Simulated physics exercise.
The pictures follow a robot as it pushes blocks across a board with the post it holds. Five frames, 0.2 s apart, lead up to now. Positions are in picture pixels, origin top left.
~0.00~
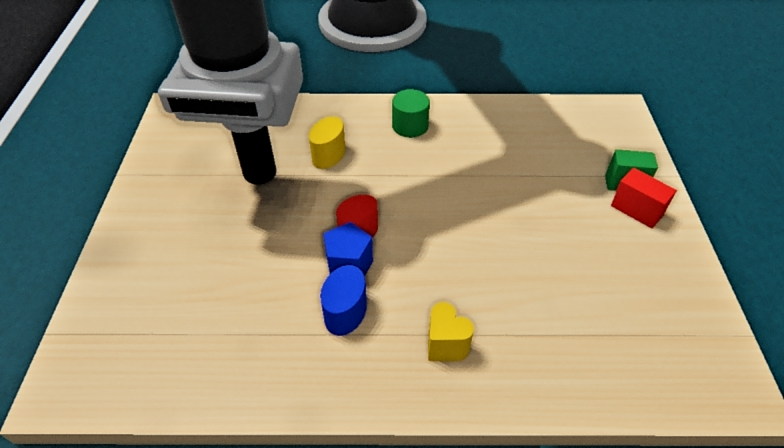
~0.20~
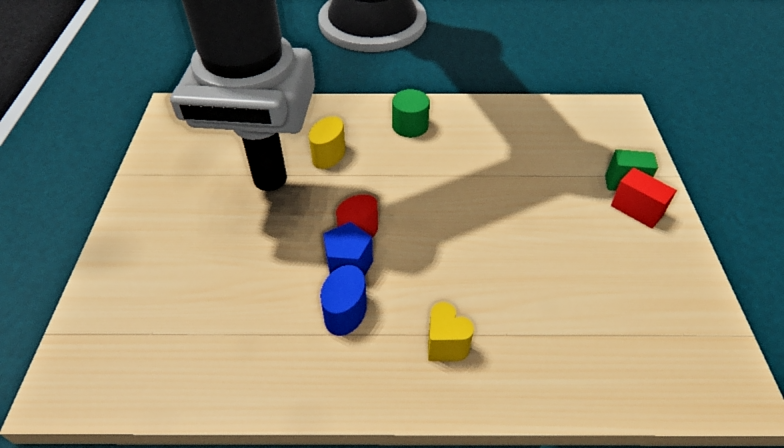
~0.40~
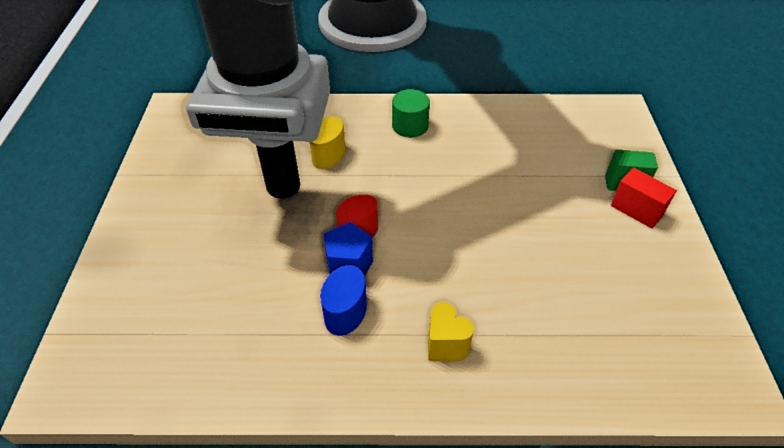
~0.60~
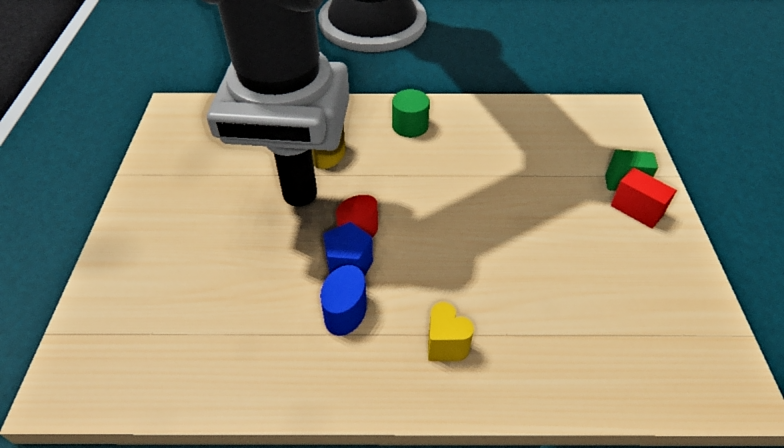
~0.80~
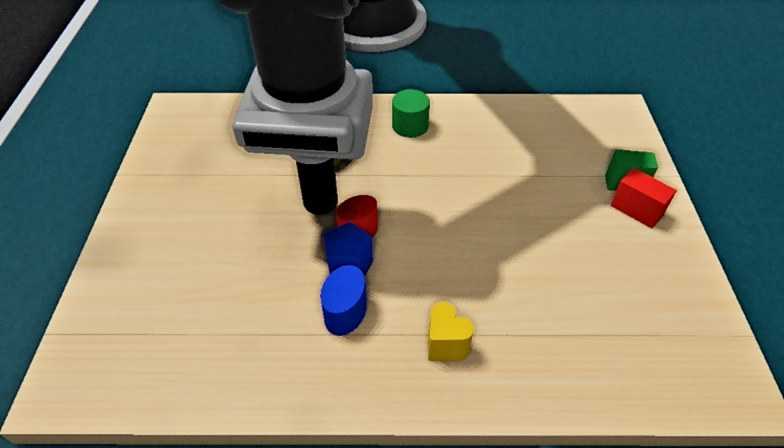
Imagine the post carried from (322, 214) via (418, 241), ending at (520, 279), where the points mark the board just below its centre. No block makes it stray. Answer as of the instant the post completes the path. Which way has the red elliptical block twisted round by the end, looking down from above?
In a top view, it turns clockwise.
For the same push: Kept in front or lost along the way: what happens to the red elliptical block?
Left aside or behind.
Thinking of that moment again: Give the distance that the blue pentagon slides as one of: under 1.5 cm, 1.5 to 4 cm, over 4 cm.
Once the path is done, the blue pentagon lies within 1.5 cm of its present place.
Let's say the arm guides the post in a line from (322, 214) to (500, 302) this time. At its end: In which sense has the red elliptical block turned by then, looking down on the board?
Anticlockwise.
What follows on the original path. One third of the way, post at (386, 221); blue pentagon at (351, 245), turned 20° clockwise; red elliptical block at (406, 230), turned 40° clockwise.
Two thirds of the way, post at (453, 243); blue pentagon at (351, 245), turned 20° clockwise; red elliptical block at (437, 255), turned 100° clockwise.
At the end, post at (523, 269); yellow elliptical block unmoved; blue pentagon at (351, 245), turned 20° clockwise; red elliptical block at (437, 255), turned 100° clockwise.
